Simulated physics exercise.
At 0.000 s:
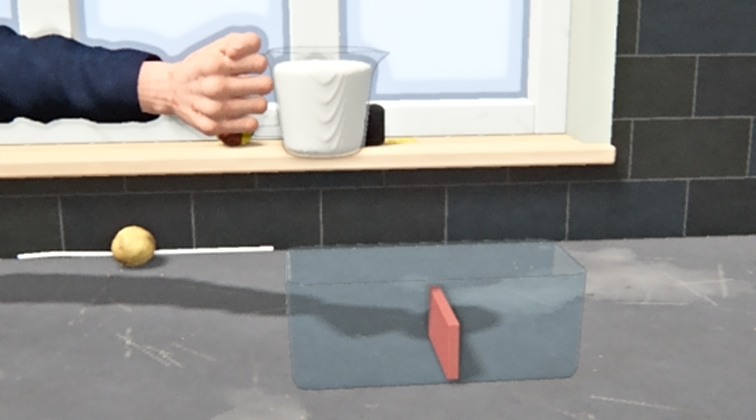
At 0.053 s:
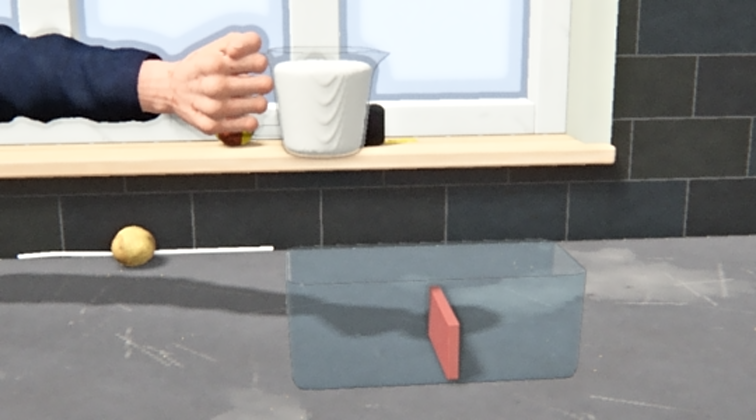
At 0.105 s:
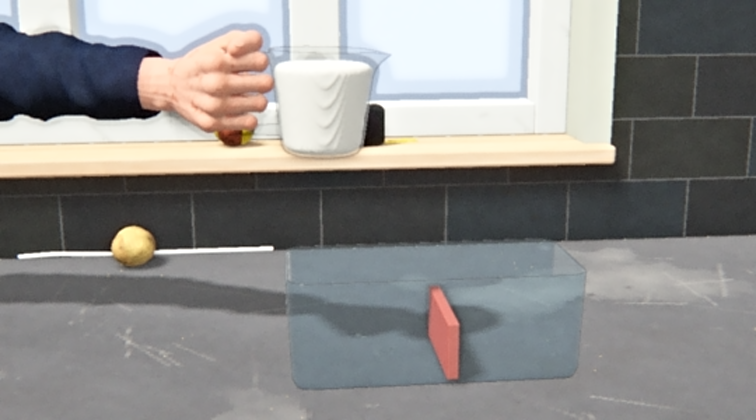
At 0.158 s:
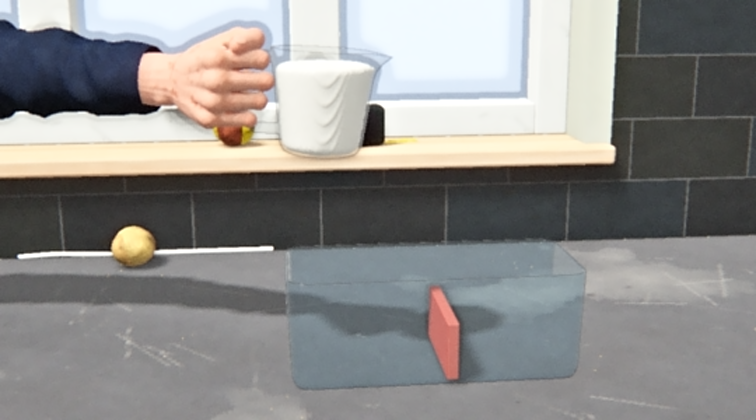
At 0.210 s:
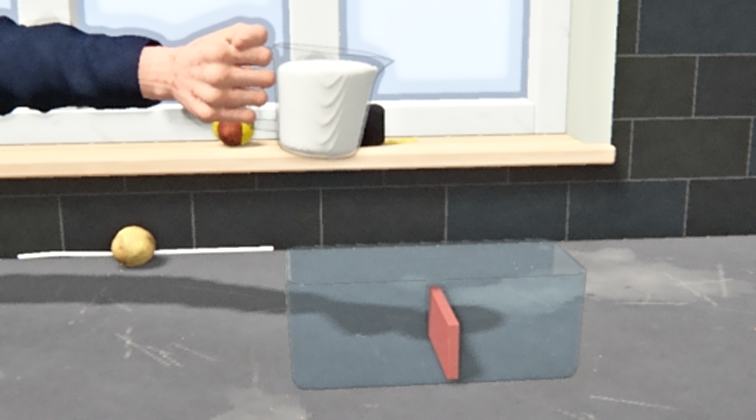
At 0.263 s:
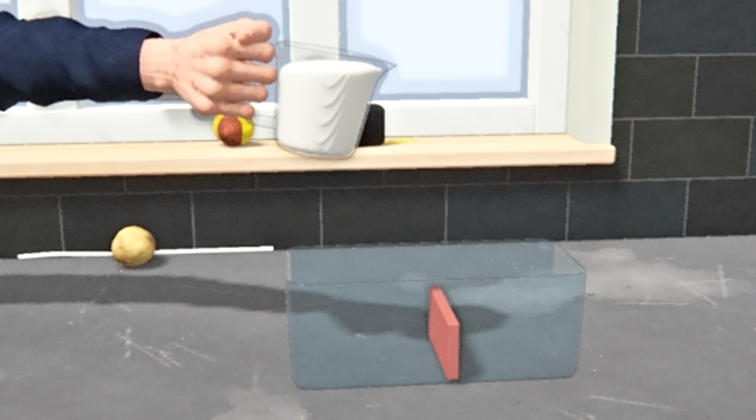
In this clip, a hand beside a flared jug of milk slowly leans it slightly to the right above an empty, clear oblong basin with a red wall inside, while a round object on the worktop stays still.
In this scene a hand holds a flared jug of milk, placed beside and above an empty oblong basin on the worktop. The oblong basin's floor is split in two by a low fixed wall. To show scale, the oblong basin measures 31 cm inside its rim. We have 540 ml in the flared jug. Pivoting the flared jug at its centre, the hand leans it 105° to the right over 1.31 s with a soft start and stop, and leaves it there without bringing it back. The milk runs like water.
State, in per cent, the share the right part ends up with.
The right part ends up with roughly 66 %.
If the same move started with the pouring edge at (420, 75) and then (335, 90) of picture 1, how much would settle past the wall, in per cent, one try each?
85 and 0 %.
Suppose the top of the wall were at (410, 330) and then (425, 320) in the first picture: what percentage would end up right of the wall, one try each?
I'd say 95 percent on the first go, 85 percent on the next.
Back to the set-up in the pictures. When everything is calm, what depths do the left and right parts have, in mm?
The left side settles near 8 mm and the right side near 22 mm.
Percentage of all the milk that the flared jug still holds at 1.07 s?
Near 18 percent, more or less.
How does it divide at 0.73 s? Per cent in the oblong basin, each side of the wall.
0 per cent left and 6 right, roughly.
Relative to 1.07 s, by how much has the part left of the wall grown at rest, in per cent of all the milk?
Close to 28% of the whole.
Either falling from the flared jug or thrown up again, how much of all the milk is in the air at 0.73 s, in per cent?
I'd say close to 20 per cent.
After 0.73 s the tilt is 62° and 74 per cent is still to pour, 0 is left of the wall and 6 right of it.
After 1.07 s the tilt is 96° and 18 per cent is still to pour, 6 is left of the wall and 56 right of it.
After 1.42 s the tilt is 105° and 0 per cent is still to pour, 32 is left of the wall and 66 right of it.
After 1.81 s the tilt is 105° and 0 per cent is still to pour, 32 is left of the wall and 66 right of it.
In the end 33 per cent lies left of the wall, 66 right of it and 2 outside.
